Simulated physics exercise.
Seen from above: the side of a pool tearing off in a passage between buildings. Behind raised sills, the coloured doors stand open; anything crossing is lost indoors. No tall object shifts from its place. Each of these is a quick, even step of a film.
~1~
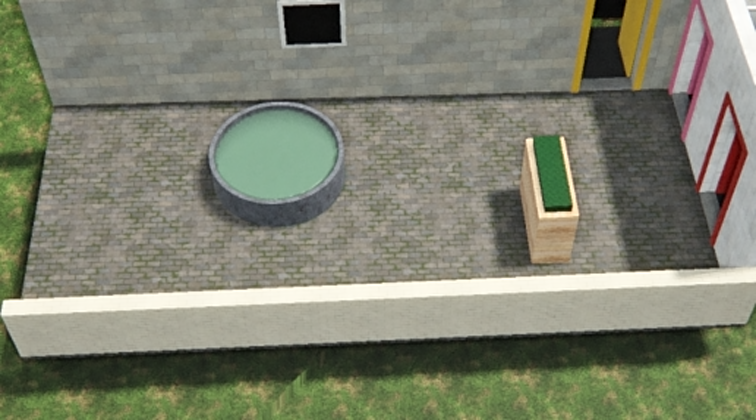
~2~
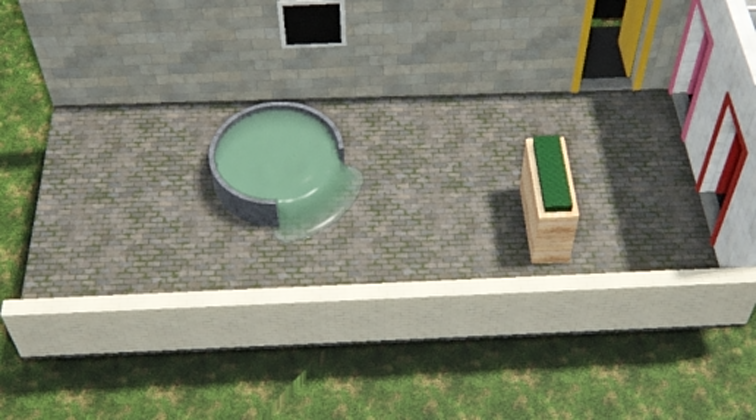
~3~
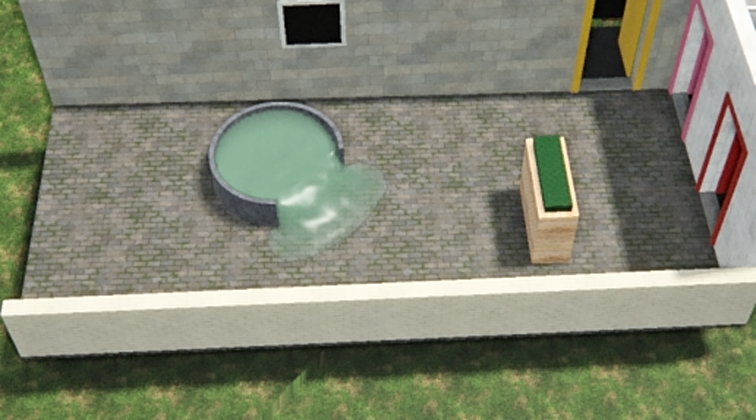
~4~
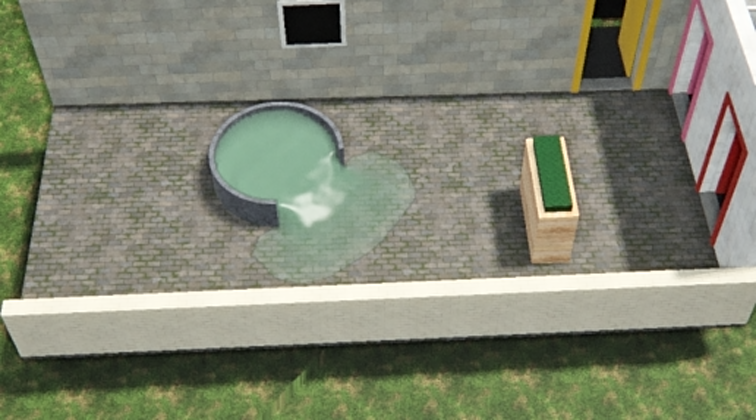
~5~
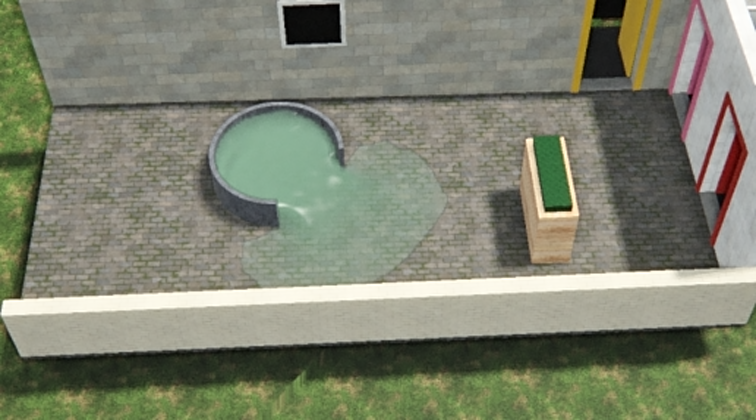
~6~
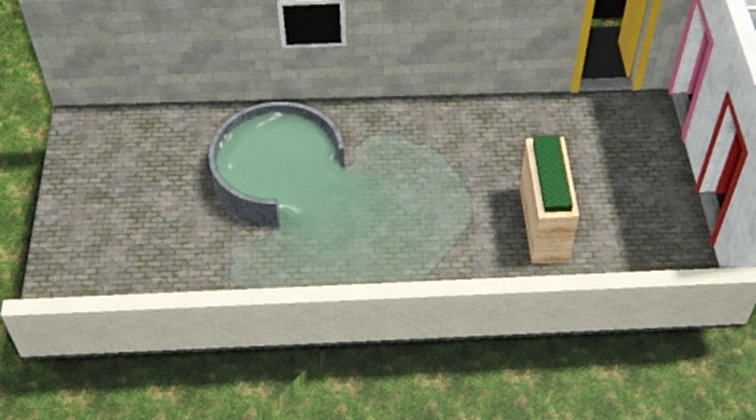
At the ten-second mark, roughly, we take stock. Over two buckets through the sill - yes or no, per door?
Yellow door - yes, pink door - yes, red door - yes.
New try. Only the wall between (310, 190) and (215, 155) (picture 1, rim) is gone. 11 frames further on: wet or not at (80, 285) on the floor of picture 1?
There: Covered.
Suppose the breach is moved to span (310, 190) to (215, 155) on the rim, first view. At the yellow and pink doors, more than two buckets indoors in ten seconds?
Yellow: Short of the mark, pink: Short of the mark.
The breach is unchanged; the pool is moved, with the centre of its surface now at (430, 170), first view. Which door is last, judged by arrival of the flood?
Answer: The one in pink.
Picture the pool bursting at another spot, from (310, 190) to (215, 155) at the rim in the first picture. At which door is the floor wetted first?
My answer: The one in red.
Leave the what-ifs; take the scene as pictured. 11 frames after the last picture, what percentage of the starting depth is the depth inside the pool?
I'd say around 36 per cent.
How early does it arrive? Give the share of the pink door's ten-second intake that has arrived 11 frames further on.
My figure is 0 in a hundred.
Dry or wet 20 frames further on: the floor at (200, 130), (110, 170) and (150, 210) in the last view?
Result, in order: Unflooded / unflooded / unflooded.
A moment on, water covers 25 % of the floor; the yellow door not reached, the pink door not reached, the red door not reached.
Next, water covers 30 % of the floor; the yellow door not reached, the pink door not reached, the red door not reached.
Then, water covers 45 % of the floor; the yellow door not reached, the pink door not reached, the red door under two buckets in.
Later, water covers 55 % of the floor; the yellow door under two buckets in, the pink door under two buckets in, the red door over two buckets in.
In the end, water covers 60 % of the floor; the yellow door over two buckets in, the pink door over two buckets in, the red door far over two buckets in.
